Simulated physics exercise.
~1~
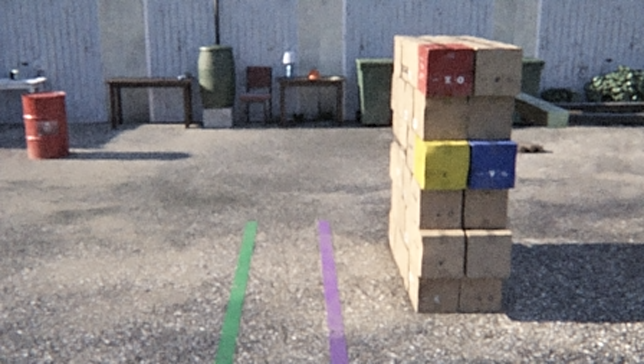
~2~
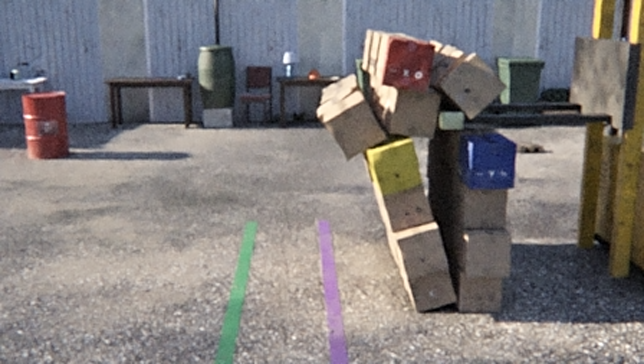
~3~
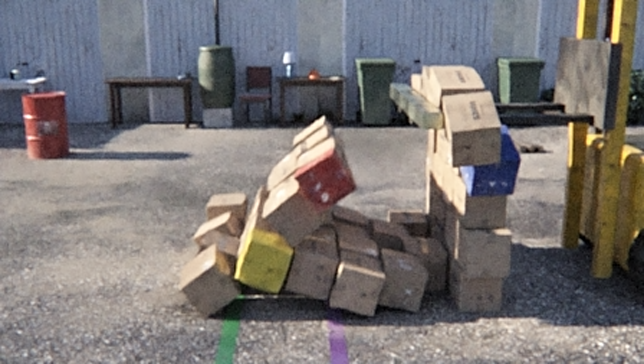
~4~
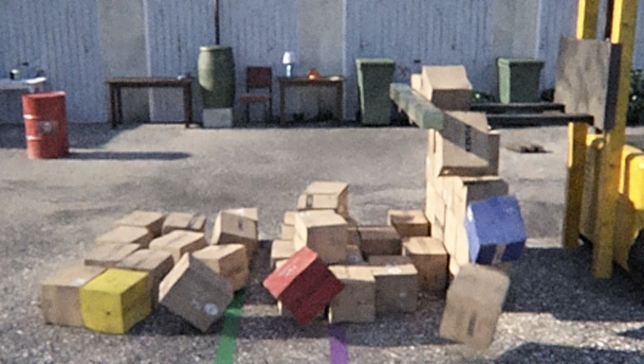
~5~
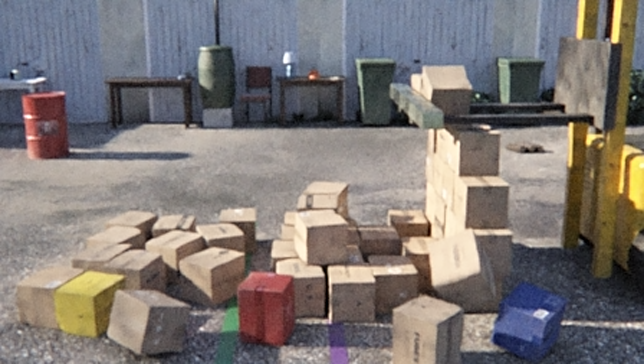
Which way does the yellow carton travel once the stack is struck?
The yellow carton moves to the left, dropping to the ground and coming to rest among the boxes beyond the green stripe.
